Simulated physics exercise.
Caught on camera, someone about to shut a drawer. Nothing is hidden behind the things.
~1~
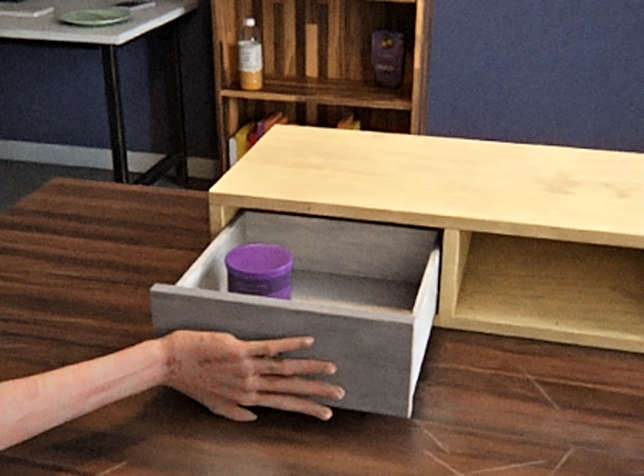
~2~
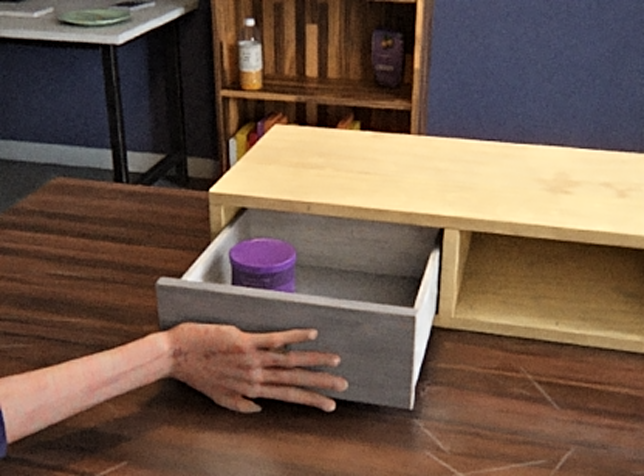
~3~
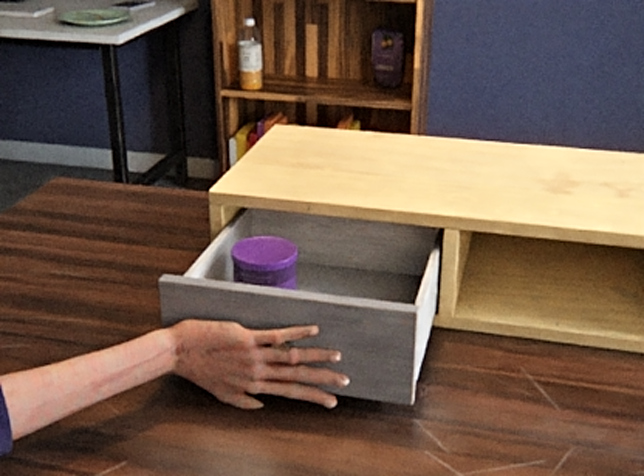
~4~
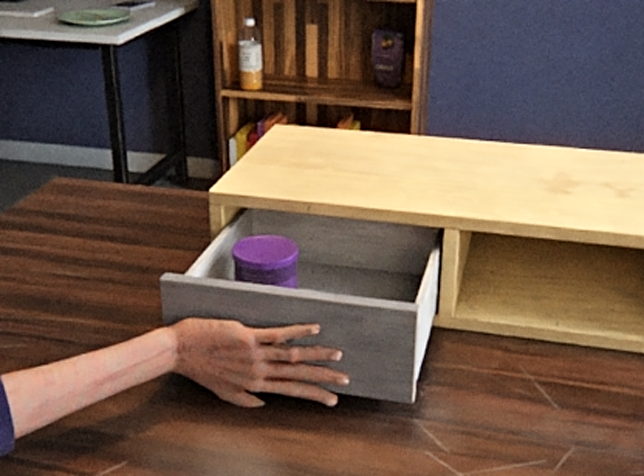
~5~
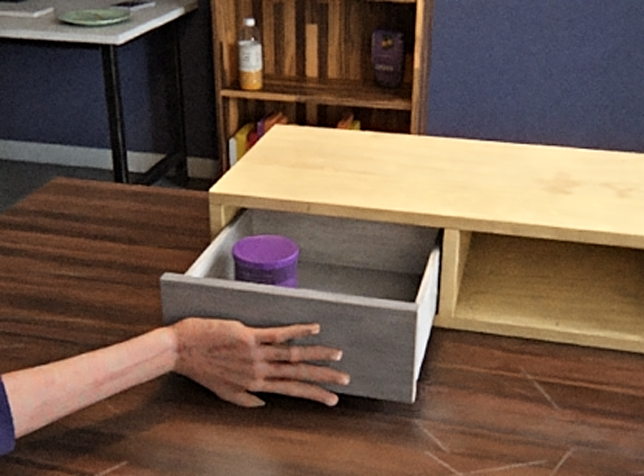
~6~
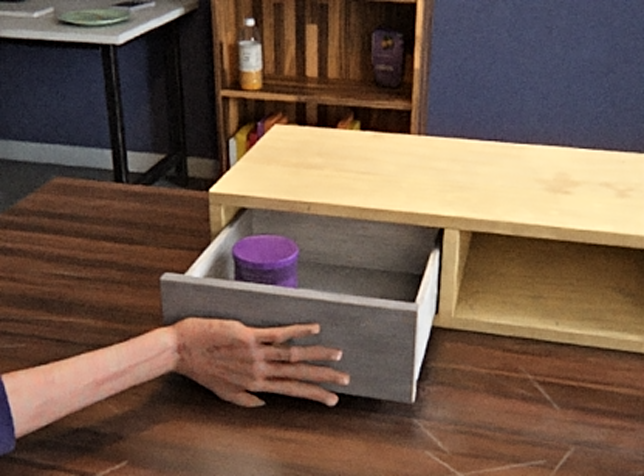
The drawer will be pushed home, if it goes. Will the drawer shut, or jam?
The drawer closes.
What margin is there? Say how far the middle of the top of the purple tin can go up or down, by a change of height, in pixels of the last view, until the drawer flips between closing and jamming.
About 20 pixels up.
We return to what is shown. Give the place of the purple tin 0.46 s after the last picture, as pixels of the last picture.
Near (286, 250).
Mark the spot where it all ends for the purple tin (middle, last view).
Its middle is close to (309, 214).
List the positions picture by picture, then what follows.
The first picture shows drawer (312, 294) wide open; purple tin (259, 288).
The second picture shows drawer (315, 288) wide open; chest (461, 226).
The third picture shows drawer (316, 286) wide open; purple tin (265, 280).
The fourth picture shows drawer (317, 284) wide open; chest (461, 226).
The fifth picture shows drawer (317, 284) wide open; purple tin (266, 279).
The sixth picture shows drawer (317, 284) wide open; chest (461, 226).
Then, 0.46 s after the last picture, drawer about half in.
At rest, the drawer shuts flush.
